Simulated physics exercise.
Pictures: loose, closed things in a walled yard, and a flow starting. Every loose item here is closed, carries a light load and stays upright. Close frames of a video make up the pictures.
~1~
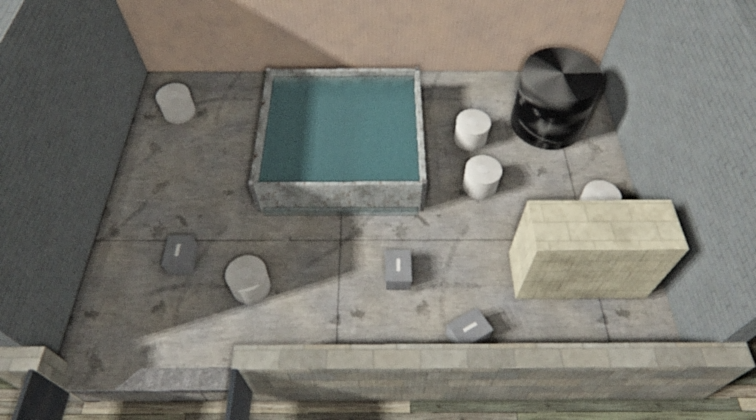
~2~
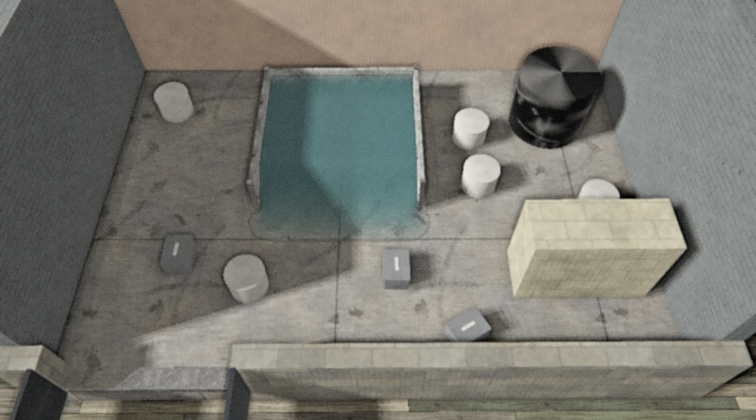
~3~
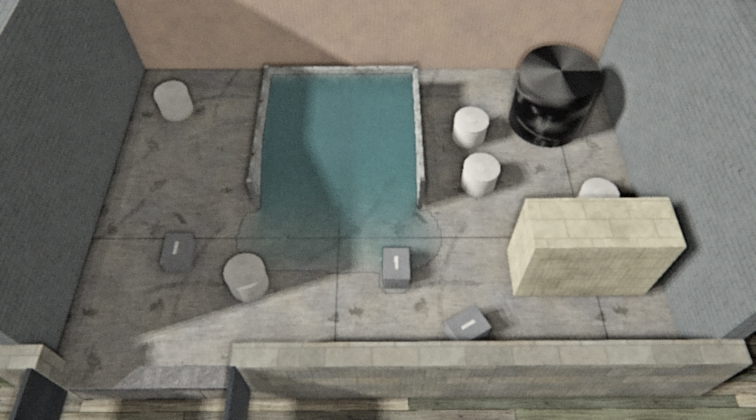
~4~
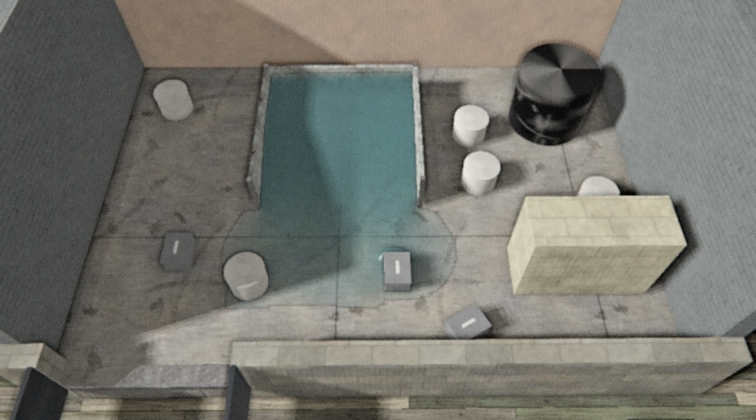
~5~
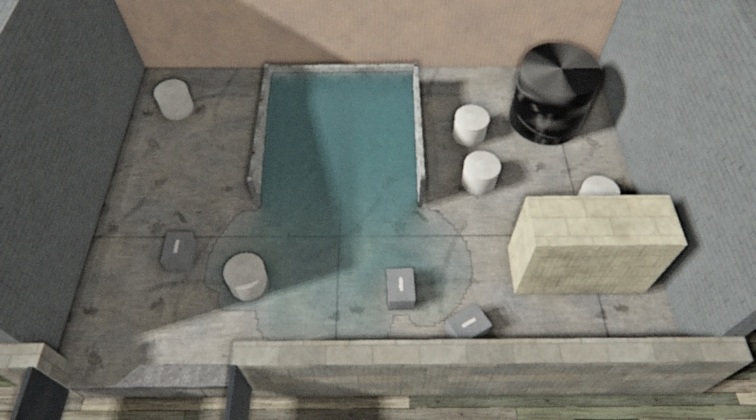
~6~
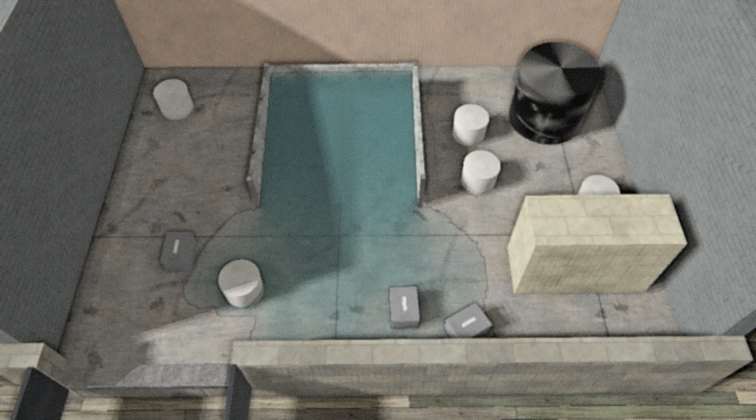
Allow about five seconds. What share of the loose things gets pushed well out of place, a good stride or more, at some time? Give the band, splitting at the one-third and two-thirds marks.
It lands in the middle band.
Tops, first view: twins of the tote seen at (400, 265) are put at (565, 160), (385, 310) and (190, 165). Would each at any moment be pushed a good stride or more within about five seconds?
In order: Hardly budges, shoved clear, then hardly budges.
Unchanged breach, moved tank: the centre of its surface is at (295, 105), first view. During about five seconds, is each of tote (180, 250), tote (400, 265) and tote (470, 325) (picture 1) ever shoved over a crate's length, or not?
In turn: Moved that far, swept aside, swept aside.
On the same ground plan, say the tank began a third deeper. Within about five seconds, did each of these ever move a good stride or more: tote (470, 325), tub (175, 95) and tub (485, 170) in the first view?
Beyond that, then not beyond that, then not beyond that.
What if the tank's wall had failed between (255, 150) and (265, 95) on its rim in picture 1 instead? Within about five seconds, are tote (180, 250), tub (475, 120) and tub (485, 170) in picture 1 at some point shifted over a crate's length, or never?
First stays short of it, second stays short of it, third stays short of it.
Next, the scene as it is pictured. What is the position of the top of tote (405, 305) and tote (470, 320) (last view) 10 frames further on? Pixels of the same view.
The tops should be near (536, 309) and near (615, 312).
A moment on, 1 of 8 are well off their spots; 1 afloat.
Next, 3 of 8 are well off their spots; 2 afloat.
Later, 3 of 8 are well off their spots; 2 afloat.
In the end, 3 of 8 are well off their spots, and 3 have been at some point; 2 afloat.
